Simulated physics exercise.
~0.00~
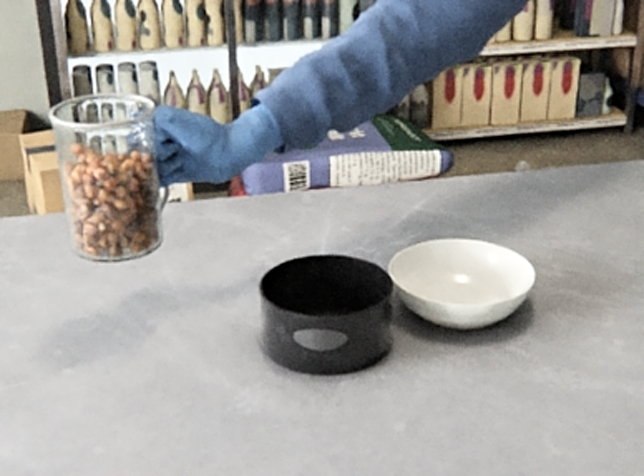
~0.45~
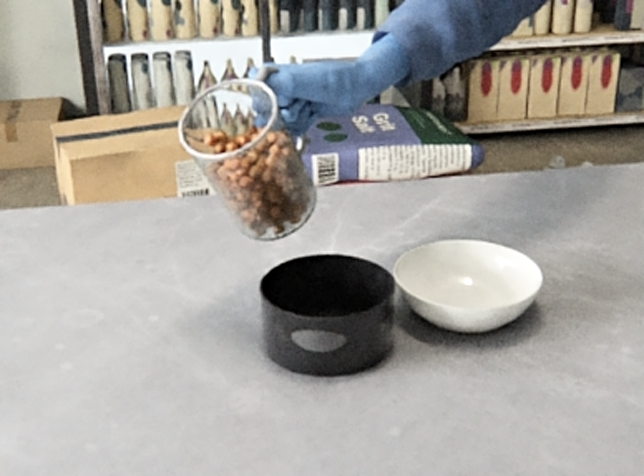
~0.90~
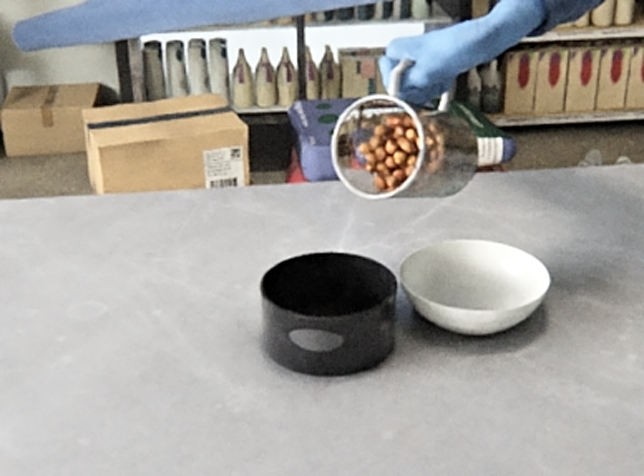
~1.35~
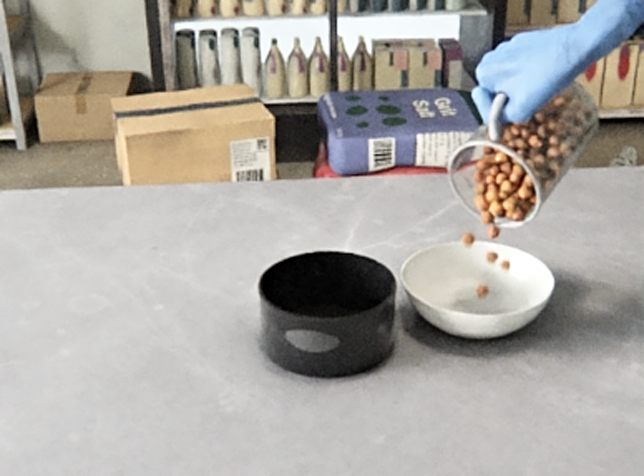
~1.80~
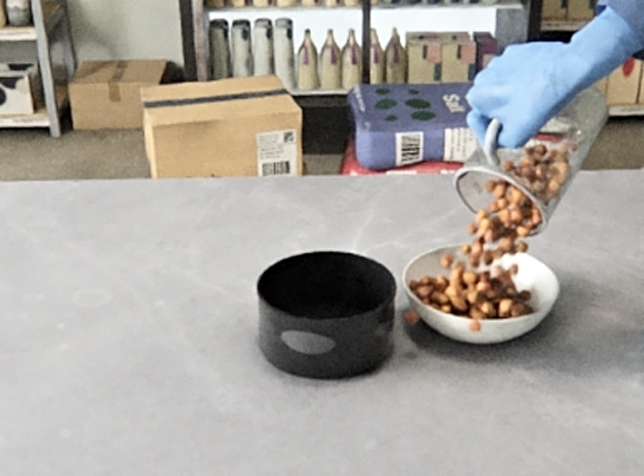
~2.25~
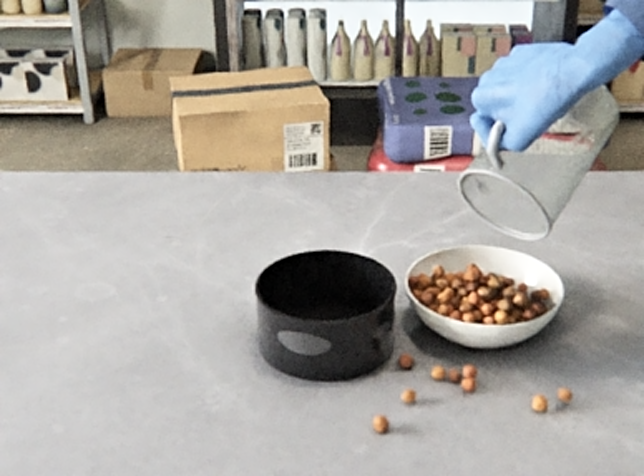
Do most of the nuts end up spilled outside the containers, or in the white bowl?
Most of the nuts end up in the white bowl. Only a few lie scattered on the table, and the black pot does not catch any real share of them.
